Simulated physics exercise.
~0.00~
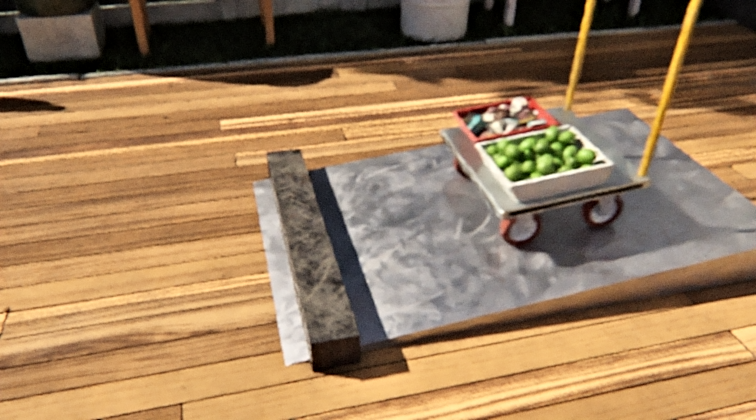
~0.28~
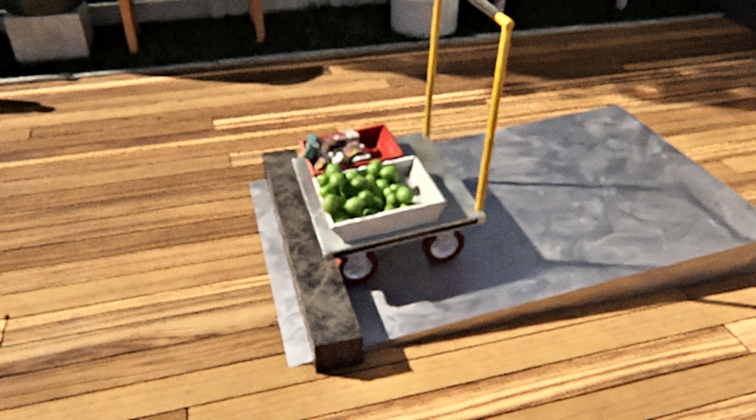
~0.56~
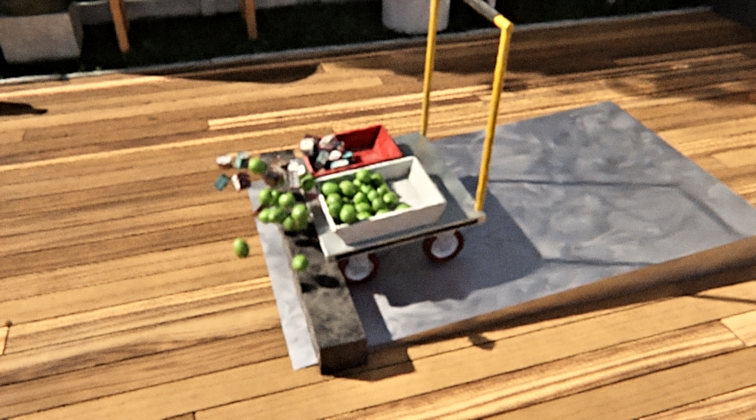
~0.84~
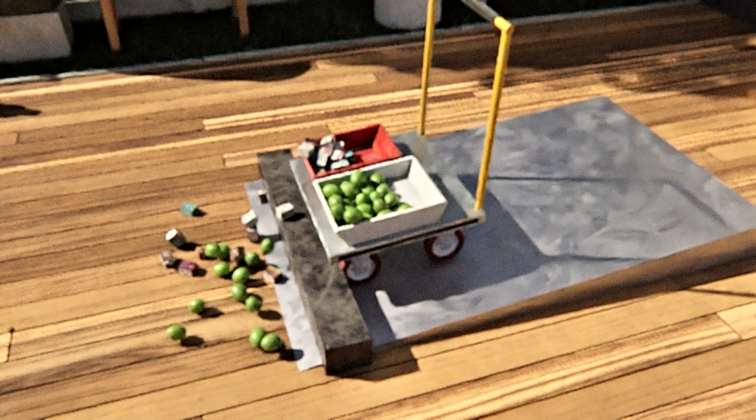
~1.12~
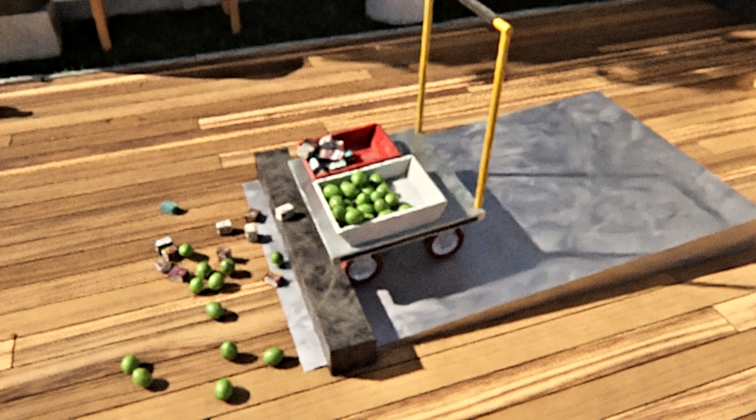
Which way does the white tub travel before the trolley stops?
The white tub travels to the left, riding on the trolley until it stops at the kerb.
A trolley rolls into a dark kerb and stops, spilling green balls and small cartons.
